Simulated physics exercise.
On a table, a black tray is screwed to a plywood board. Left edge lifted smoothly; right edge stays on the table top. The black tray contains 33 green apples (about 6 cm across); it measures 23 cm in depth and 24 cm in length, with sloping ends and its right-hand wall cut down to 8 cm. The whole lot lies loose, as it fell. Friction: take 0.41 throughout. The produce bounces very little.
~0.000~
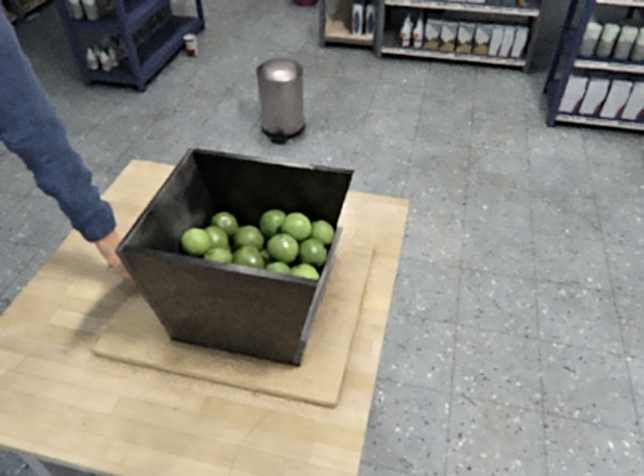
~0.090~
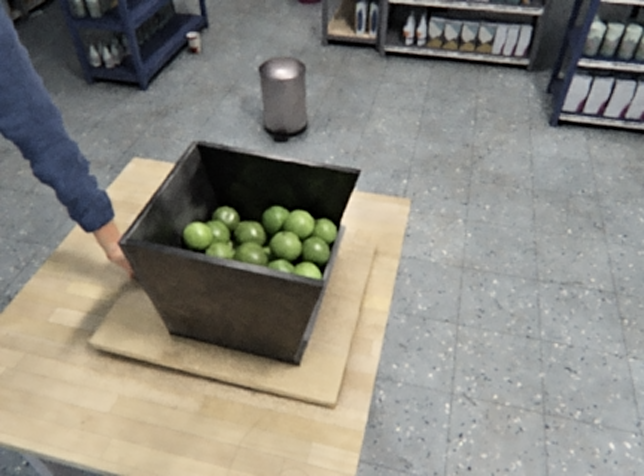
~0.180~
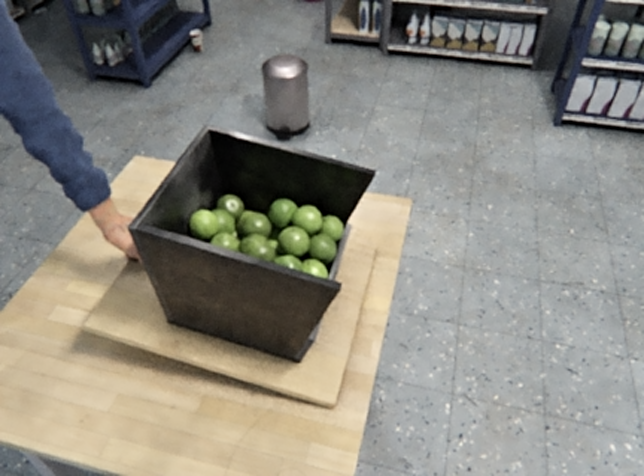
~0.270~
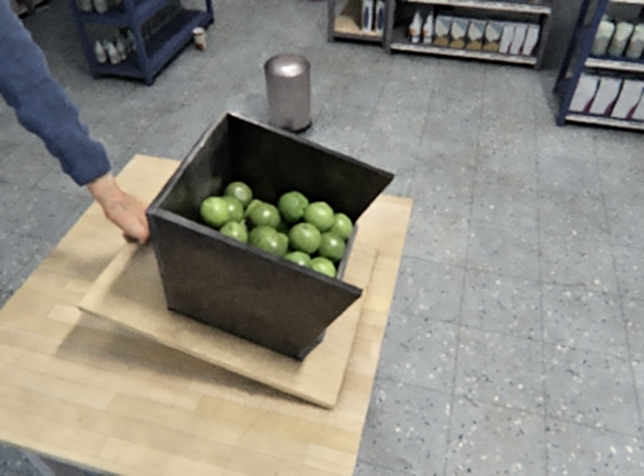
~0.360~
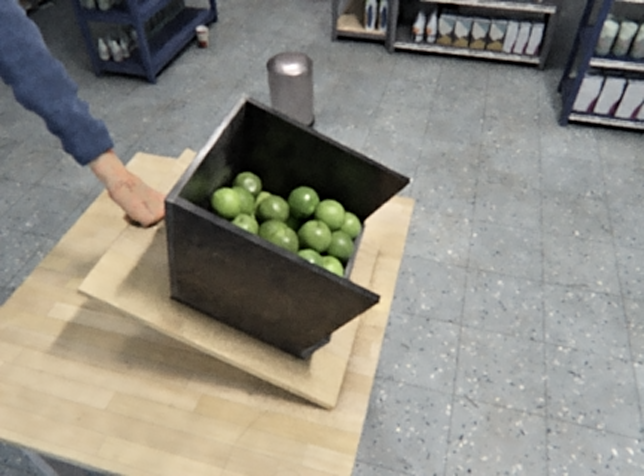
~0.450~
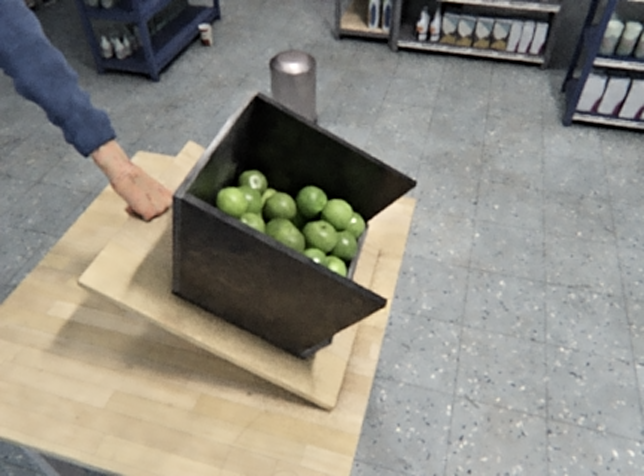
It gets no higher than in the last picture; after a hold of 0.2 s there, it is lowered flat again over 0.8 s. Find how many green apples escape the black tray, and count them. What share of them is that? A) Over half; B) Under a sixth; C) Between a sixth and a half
The answer is B.
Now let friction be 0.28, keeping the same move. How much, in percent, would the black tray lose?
Then the black tray sheds 0 per cent of its load.
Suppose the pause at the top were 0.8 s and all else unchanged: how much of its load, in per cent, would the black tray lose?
The black tray would shed 0 percent of its load.
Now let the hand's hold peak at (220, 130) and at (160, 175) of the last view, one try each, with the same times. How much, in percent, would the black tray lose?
Black tray: 50 %, then 10 %.
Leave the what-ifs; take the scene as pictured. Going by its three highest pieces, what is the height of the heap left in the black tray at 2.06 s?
Roughly 15 cm.
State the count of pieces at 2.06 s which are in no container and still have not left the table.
I'd put it at close to 0.
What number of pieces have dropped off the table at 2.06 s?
The number is close to 0.
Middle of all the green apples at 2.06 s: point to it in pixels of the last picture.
Centre: Around (262, 274) px.
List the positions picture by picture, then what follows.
In the first frame (places track the rim corner closest to us here; the camera moves round a little), black tray (318, 283); tipped 0°; all still inside.
The second frame shows black tray (324, 283); tipped 3°.
The third frame shows black tray (342, 287); tipped 9°.
The fourth frame shows black tray (363, 293); tipped 16°.
The fifth frame shows black tray (381, 299); tipped 22°.
The sixth frame shows black tray (388, 303); tipped 25°; all still inside.
After 0.71 s, tilt 25°; the black tray has all 33.
After 1.03 s, tilt 13°; the black tray has all 33.
After 1.48 s, tilt 0°; the black tray has all 33.
Final count (at 2.06 s), the black tray has all 33. Asked share, 0 of 33, 0 per cent.
